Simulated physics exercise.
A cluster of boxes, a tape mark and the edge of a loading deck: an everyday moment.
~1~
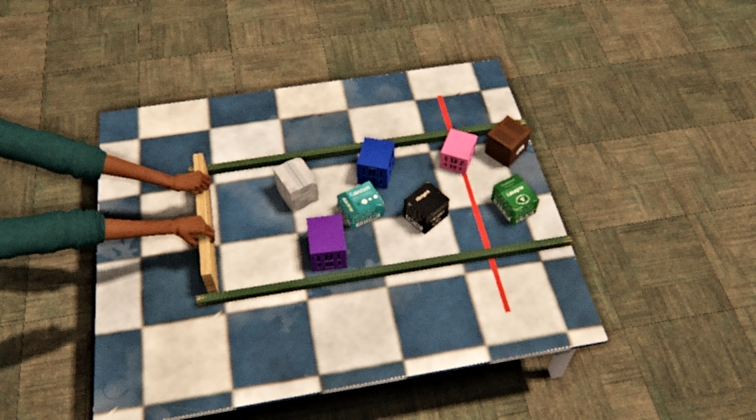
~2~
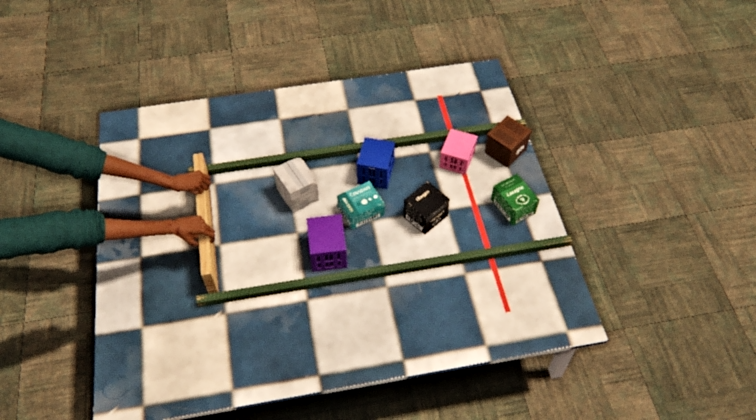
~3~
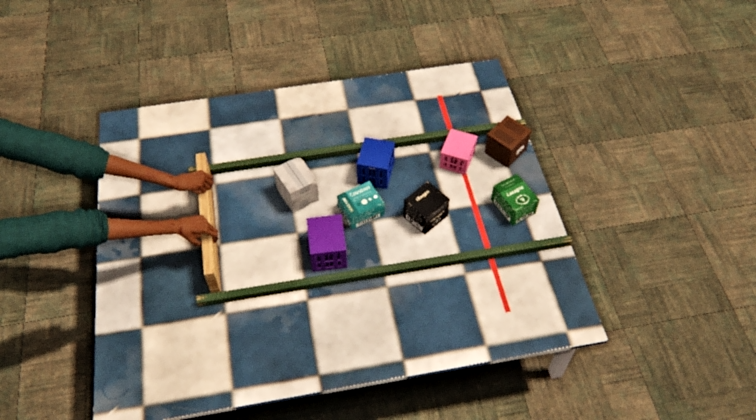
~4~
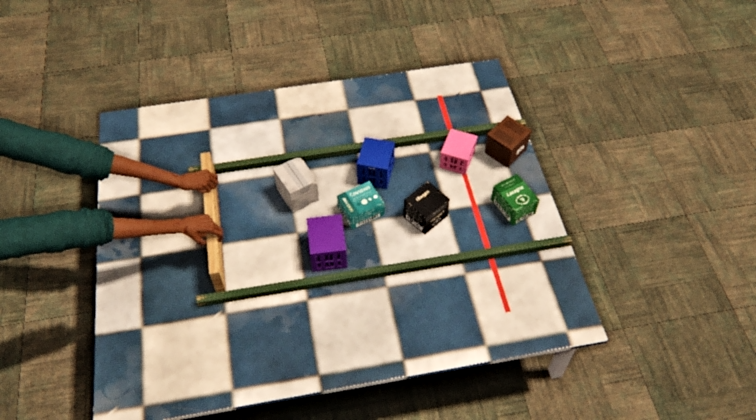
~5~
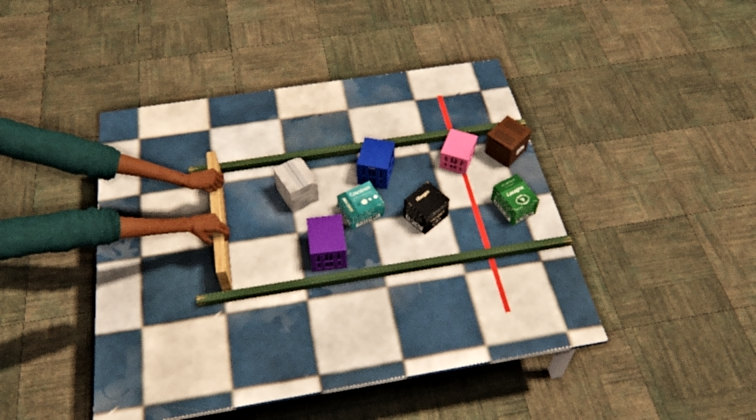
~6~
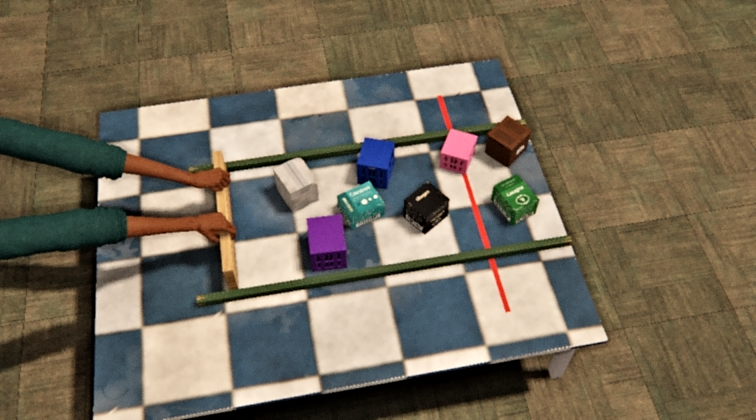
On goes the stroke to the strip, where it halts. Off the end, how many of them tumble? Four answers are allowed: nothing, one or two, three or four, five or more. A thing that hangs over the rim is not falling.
One or two fall off.
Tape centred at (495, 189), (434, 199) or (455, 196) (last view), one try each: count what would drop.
The counts come to 3, then 0, then 1.
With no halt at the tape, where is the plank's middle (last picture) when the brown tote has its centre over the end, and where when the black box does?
Near (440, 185) in the first case, near (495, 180) in the other.
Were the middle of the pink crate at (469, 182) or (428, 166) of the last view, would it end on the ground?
Taking the two places in turn, it holds; holds.
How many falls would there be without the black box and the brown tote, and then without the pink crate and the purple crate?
First 0, then 2.
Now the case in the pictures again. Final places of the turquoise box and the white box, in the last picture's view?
Reading them off: First (511, 184); then (479, 161).
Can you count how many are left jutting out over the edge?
Expected count: 1.
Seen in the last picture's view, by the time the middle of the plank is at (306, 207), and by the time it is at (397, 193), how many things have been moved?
2 and 6.
Early on, none off yet; brown tote at rest near (507, 142); green box at rest near (515, 200); pink crate at rest near (458, 152).
Finally, the number that fall off is one or two; lost, green box and brown tote.
